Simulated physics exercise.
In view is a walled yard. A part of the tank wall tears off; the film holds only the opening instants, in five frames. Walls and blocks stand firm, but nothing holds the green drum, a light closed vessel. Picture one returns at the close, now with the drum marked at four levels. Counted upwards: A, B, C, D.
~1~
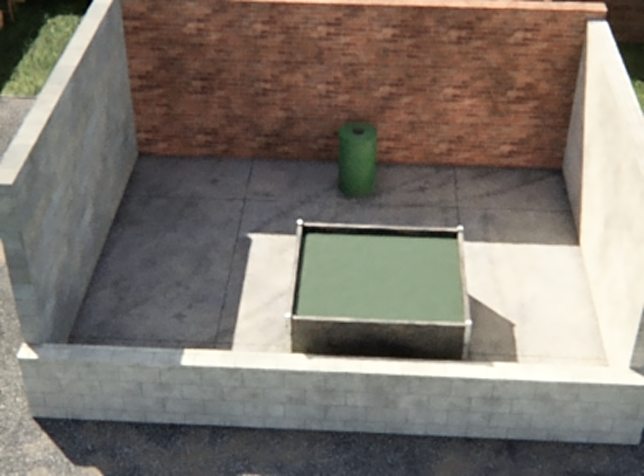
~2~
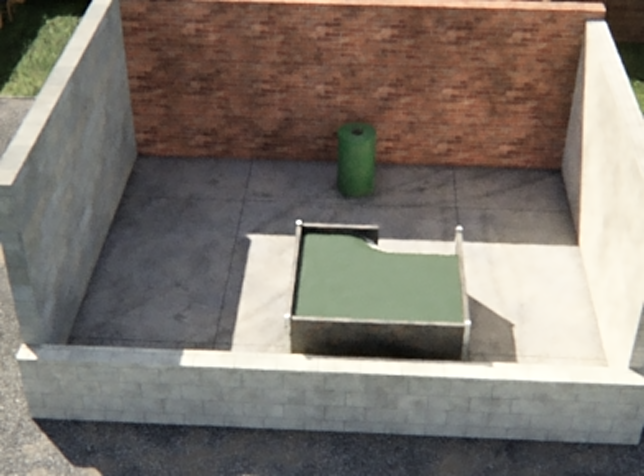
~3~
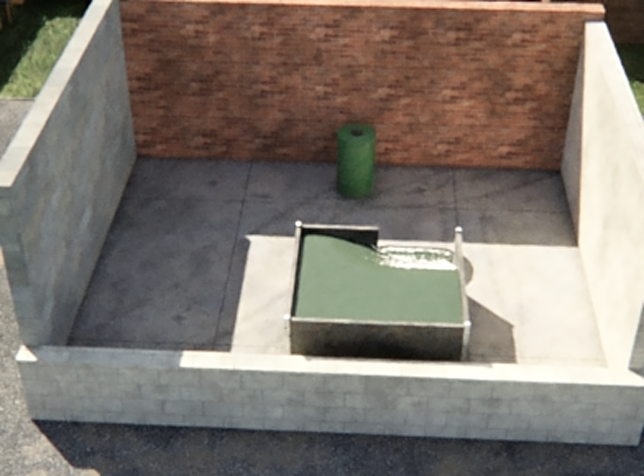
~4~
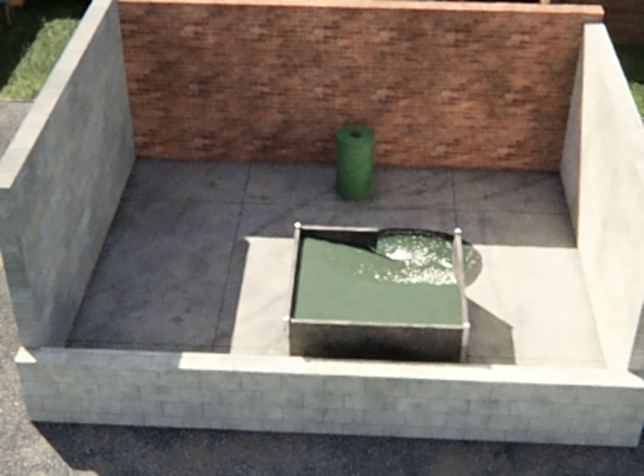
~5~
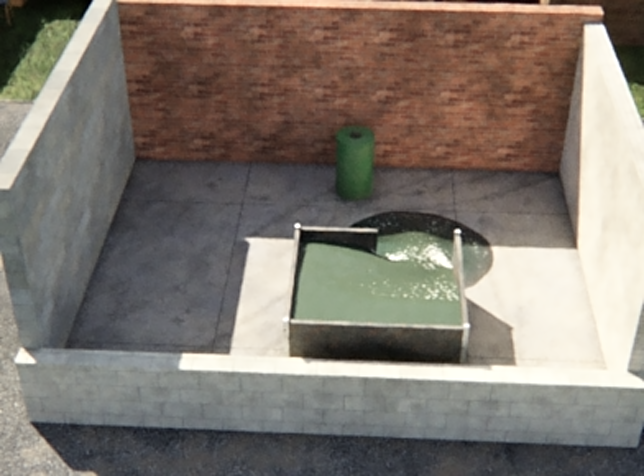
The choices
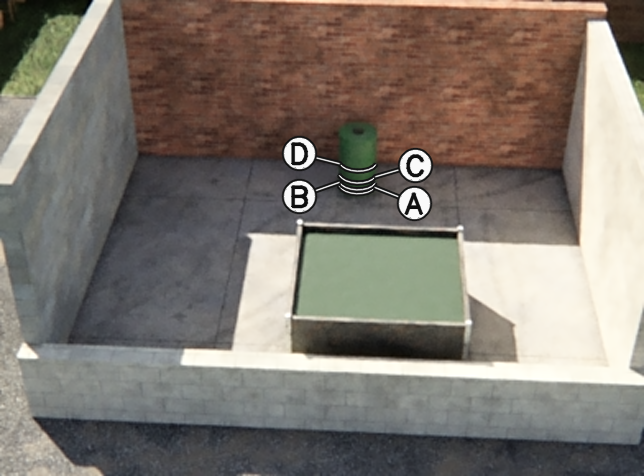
In a walled yard, green water drains from a square tank and spreads behind it.
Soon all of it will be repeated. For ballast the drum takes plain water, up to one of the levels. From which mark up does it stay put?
Level D just does it.
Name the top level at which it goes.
That is level C.
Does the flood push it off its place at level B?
Yes.
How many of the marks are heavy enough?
One of the four.
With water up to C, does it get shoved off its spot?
Yes.
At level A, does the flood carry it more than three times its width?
Yes, clearly.
On the marked copy, A at (356, 193); B at (356, 189); C at (356, 183); D at (357, 171); from the bottom up A, B, C, D.
If A is chosen, it is pushed about 8 times its own width away.
If B is chosen, it is pushed about 6 times its own width away.
If C is chosen, it is pushed about twice its own width away.
If D is chosen, it does not move.
